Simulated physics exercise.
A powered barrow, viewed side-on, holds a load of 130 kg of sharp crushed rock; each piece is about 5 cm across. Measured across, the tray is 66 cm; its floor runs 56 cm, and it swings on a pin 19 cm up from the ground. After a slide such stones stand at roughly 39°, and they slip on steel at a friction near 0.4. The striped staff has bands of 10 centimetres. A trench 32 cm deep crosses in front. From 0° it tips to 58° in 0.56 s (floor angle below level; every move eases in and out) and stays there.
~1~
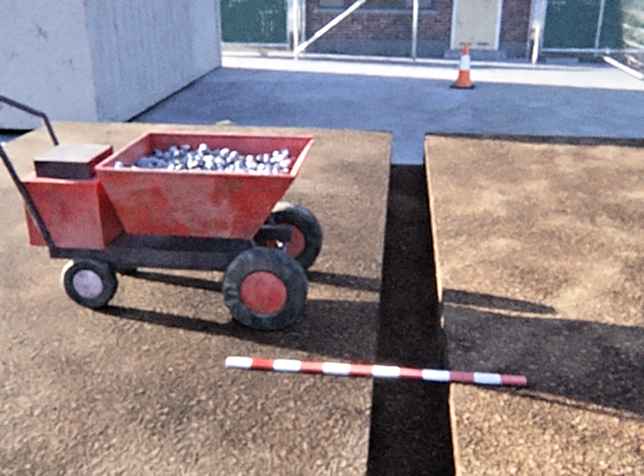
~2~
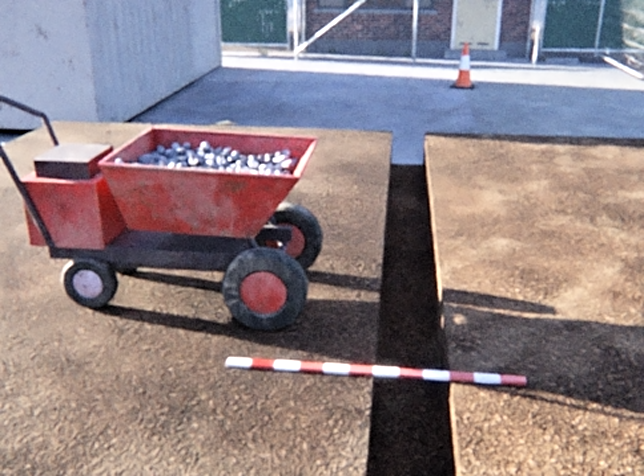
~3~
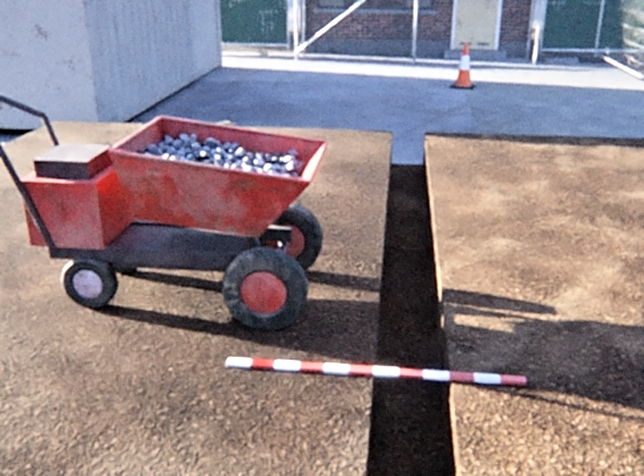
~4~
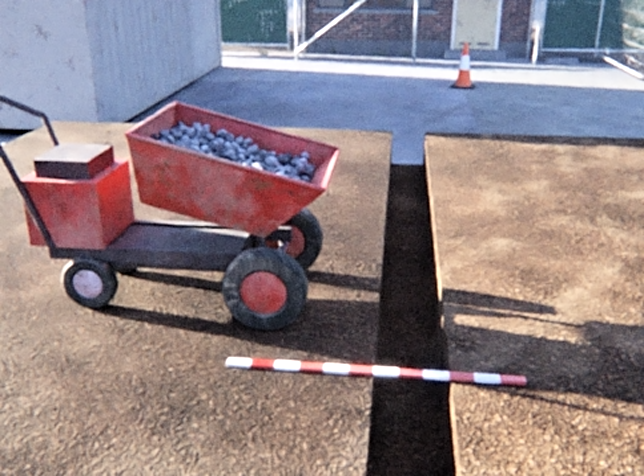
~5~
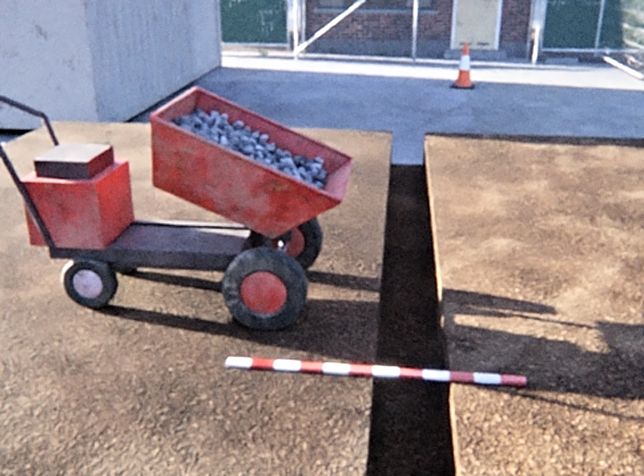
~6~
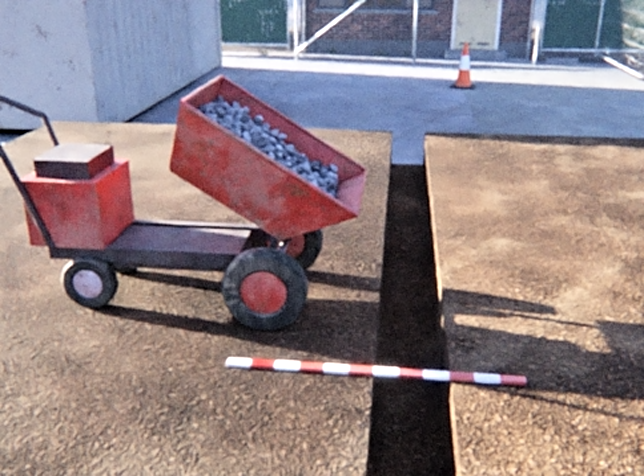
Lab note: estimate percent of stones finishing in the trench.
Approx. 21 %.
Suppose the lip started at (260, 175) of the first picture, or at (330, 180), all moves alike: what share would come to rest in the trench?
First place roughly 35%, second roughly 10%.
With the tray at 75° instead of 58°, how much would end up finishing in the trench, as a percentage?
Then about 55 per cent.
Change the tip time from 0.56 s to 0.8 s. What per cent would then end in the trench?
Close to 20 per cent then.
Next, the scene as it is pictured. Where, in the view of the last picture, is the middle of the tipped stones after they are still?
(436, 347).
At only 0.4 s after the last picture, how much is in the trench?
Something like 5 in a hundred.
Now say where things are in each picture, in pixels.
In the first picture, lip at (295, 177), floor tilted 0°, highest stones at (214, 157).
In the second picture, the tray is at 2°, its lip at (299, 178); the top of the load is at (193, 156).
In the third picture, lip at (310, 183), floor tilted 7°, highest stones at (182, 145).
In the fourth picture, lip at (325, 190), floor tilted 14°, highest stones at (186, 133).
In the fifth picture, the tray is at 23°, its lip at (342, 202); the top of the load is at (197, 118).
In the sixth picture, lip at (358, 216), floor tilted 32°, highest stones at (215, 109).
Then, 0.1 s after the last picture the floor is at 49°, 100 % in the tray; the foremost stones are at (357, 216).
Then, 0.4 s after the last picture the floor is at 58°, 97 % in the tray, 3 % in the trench; the foremost stones are at (425, 271).
Then, 0.7 s after the last picture the floor is at 58°, 65 % in the tray, 17 % in the trench, 18 % past the trench; the foremost stones are at (543, 314).
Then, 2.7 s after the last picture the floor is at 58°, 59 % in the tray, 21 % in the trench, 19 % past the trench; the foremost stones are past the picture's edge.
